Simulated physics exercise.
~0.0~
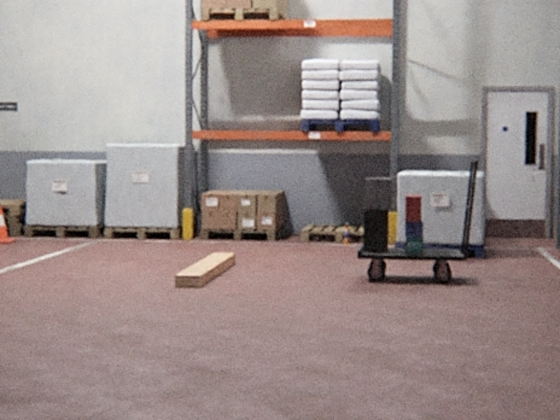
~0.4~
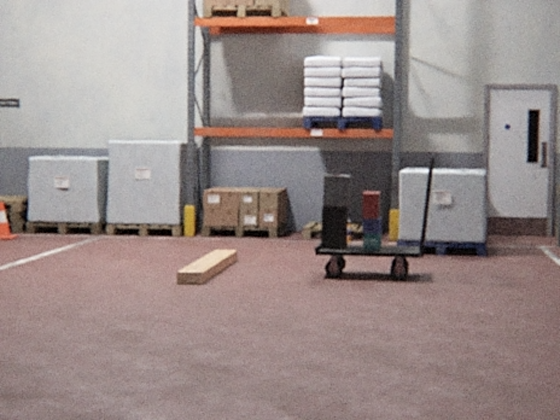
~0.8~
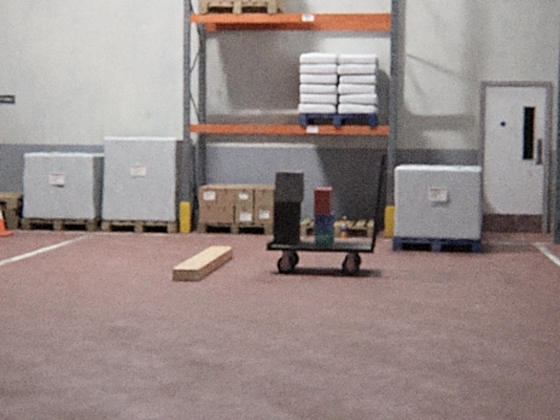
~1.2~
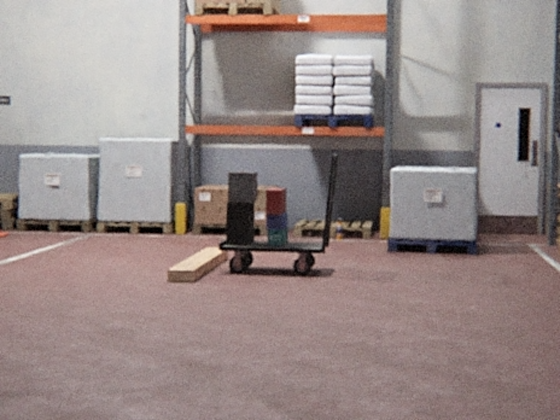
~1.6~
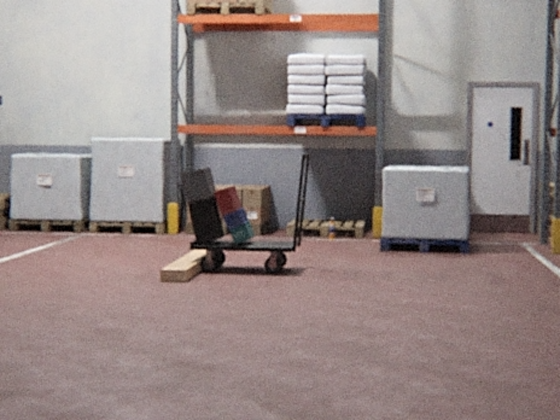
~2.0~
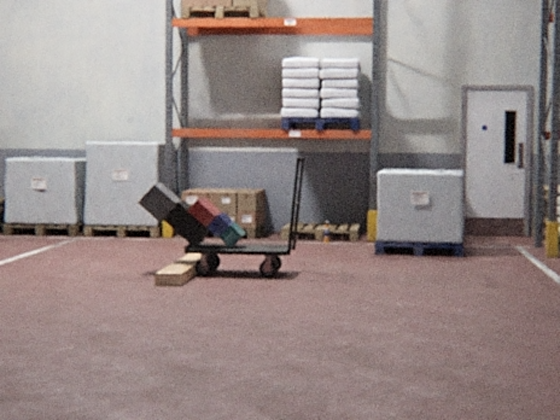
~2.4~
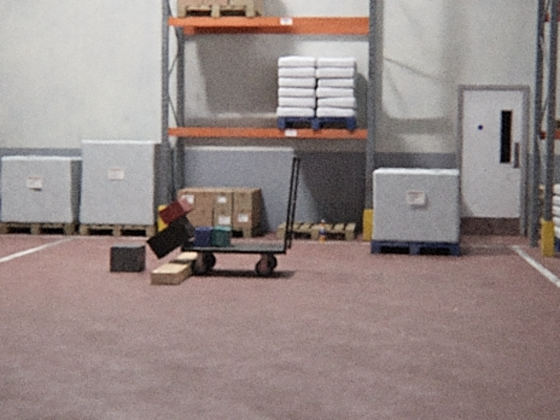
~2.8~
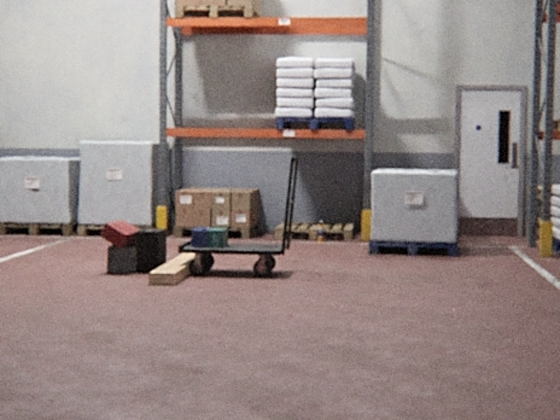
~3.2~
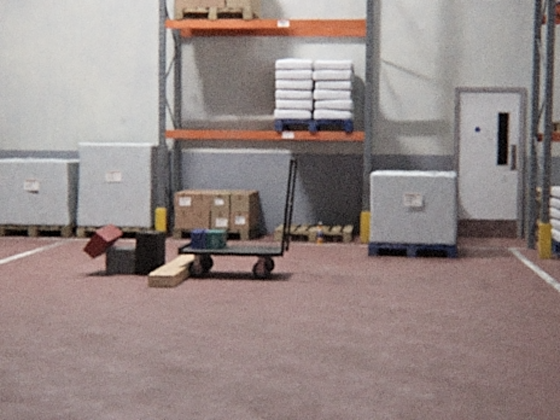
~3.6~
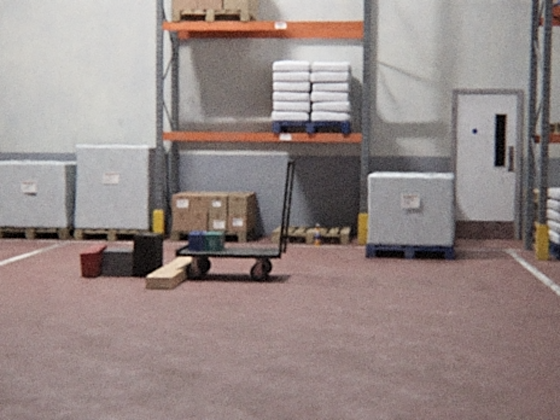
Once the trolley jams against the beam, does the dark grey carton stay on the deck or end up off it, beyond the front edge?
It ends up off the deck. It tips over the front edge and comes to rest on the floor beyond the beam.
